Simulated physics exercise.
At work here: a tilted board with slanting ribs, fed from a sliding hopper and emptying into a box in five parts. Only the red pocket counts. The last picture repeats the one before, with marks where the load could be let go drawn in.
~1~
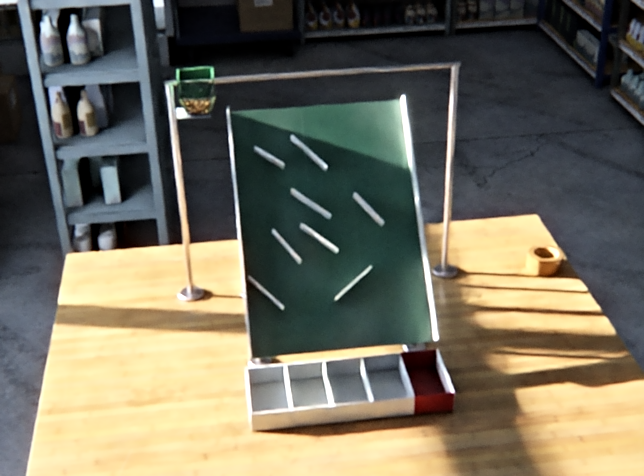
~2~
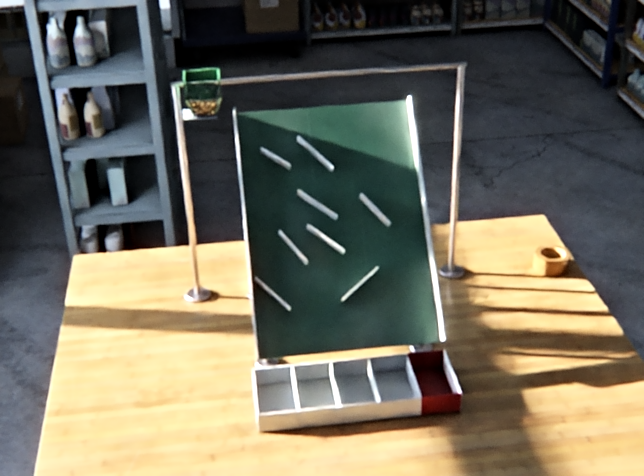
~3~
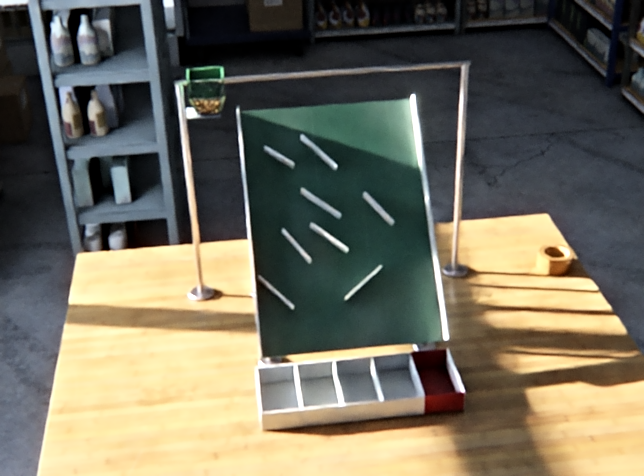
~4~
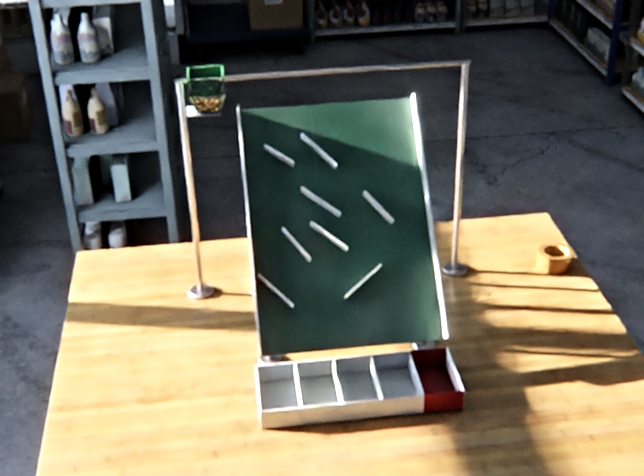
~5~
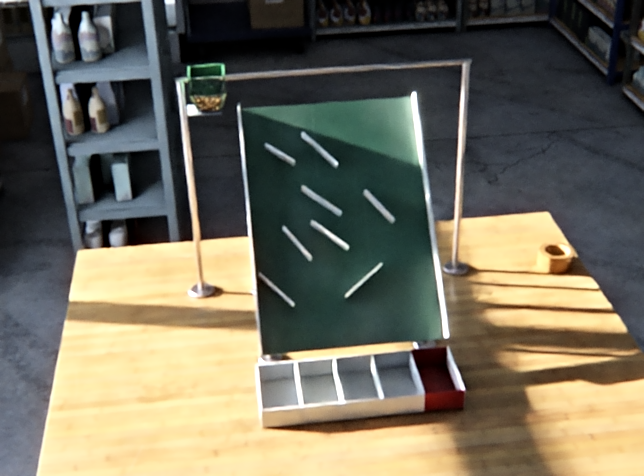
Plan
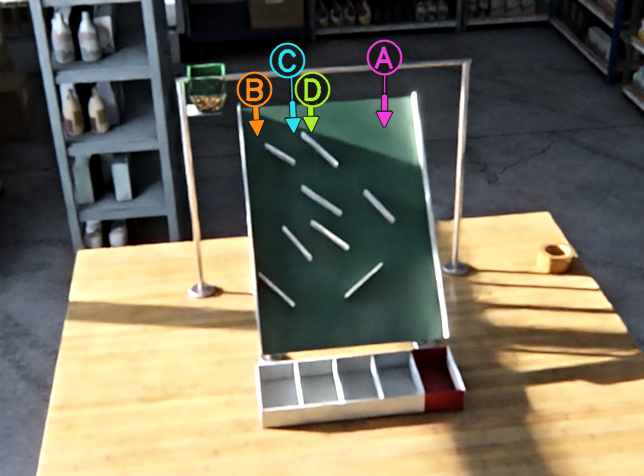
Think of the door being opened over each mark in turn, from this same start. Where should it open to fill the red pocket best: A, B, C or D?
Mark A.
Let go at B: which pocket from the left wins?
The third from the left.
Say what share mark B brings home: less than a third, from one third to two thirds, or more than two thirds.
It is less than a third.
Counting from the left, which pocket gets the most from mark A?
It is the fifth one.
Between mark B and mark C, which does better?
The answer is C.
On the marked copy, mark A meets the board at (384, 121); mark B meets the board at (257, 130); mark C meets the board at (293, 127); mark D meets the board at (311, 126).
Choosing A, most in the red pocket, a small part outside the box.
Choosing B, a small part in the red pocket, about two thirds in other pockets, a small part held on the board, a small part outside the box.
Choosing C, about half in the red pocket, about a third in other pockets, a small part outside the box.
Choosing D, about half in the red pocket, about a third in other pockets, a small part outside the box.
